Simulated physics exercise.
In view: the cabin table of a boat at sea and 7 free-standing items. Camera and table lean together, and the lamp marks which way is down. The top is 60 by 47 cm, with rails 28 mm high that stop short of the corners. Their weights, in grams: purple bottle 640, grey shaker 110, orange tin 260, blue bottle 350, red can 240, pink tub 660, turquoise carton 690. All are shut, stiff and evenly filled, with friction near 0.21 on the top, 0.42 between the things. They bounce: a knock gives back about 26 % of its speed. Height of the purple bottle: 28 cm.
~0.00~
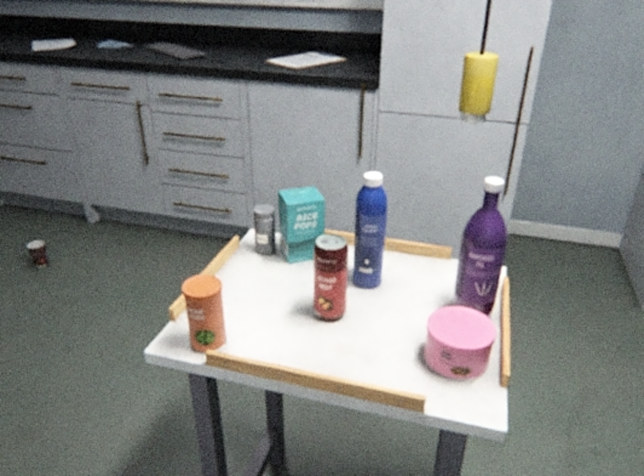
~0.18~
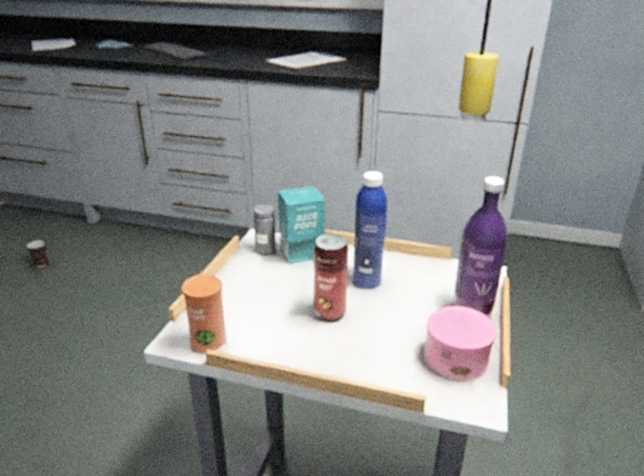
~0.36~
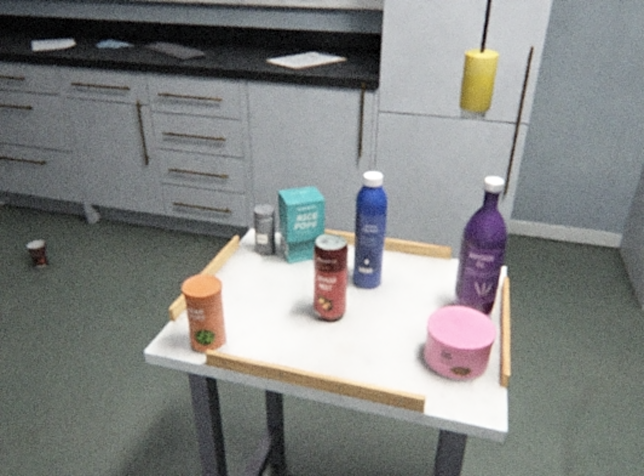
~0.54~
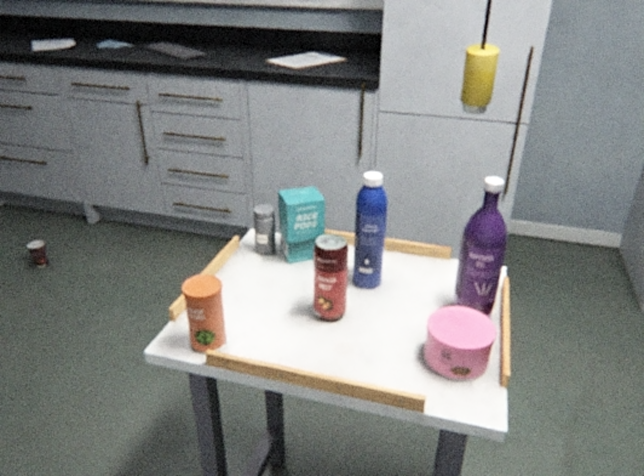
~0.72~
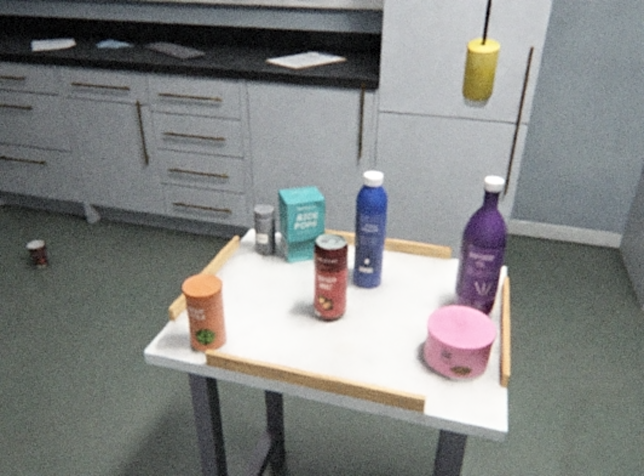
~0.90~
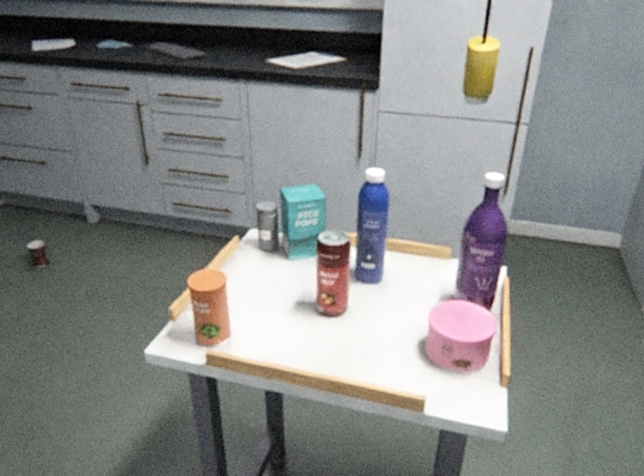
Seven containers, among them a purple bottle, a blue bottle and a pink tub, stood almost still on a small white table, until several shifted very slightly toward the cabinets at the back.
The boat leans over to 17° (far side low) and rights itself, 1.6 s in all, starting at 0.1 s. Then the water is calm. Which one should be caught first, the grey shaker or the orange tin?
It is the former, the grey shaker.
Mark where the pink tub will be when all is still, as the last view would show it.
Near (465, 286).
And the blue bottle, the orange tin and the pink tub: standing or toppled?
The blue bottle topples; the orange tin keeps standing; the pink tub stays upright.
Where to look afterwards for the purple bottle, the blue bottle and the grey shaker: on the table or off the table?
The purple bottle finishes off the table; the blue bottle finishes off the table; the grey shaker ends off the table.
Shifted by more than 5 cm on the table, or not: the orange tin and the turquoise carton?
The orange tin gets shifted; the turquoise carton holds its spot.
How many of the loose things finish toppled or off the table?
In all, 3.
After 1.20 s, heel 12°, far side down; grey shaker now off the table; orange tin slid 10 cm near (231, 283); blue bottle slid 10 cm.
After 1.60 s, boat level; blue bottle now off the table; orange tin slid 18 cm near (247, 263); purple bottle tipped 5° from how it sat.
After 1.90 s, boat level; purple bottle now off the table; orange tin slid 18 cm near (247, 263); red can slid 16 cm.
After 2.30 s, boat level; orange tin slid 18 cm near (247, 263); red can slid 16 cm; pink tub slid 18 cm.
By the end (2.7 s), off the table, purple bottle, grey shaker and blue bottle; not toppled but over 5 cm from the start, orange tin, red can and pink tub; turquoise carton in place, give or take 5 cm. Seen from the same camera at the end, grey shaker near (345, 302), orange tin near (247, 263). Grey shaker went at 1.18 s; orange tin was never lost.
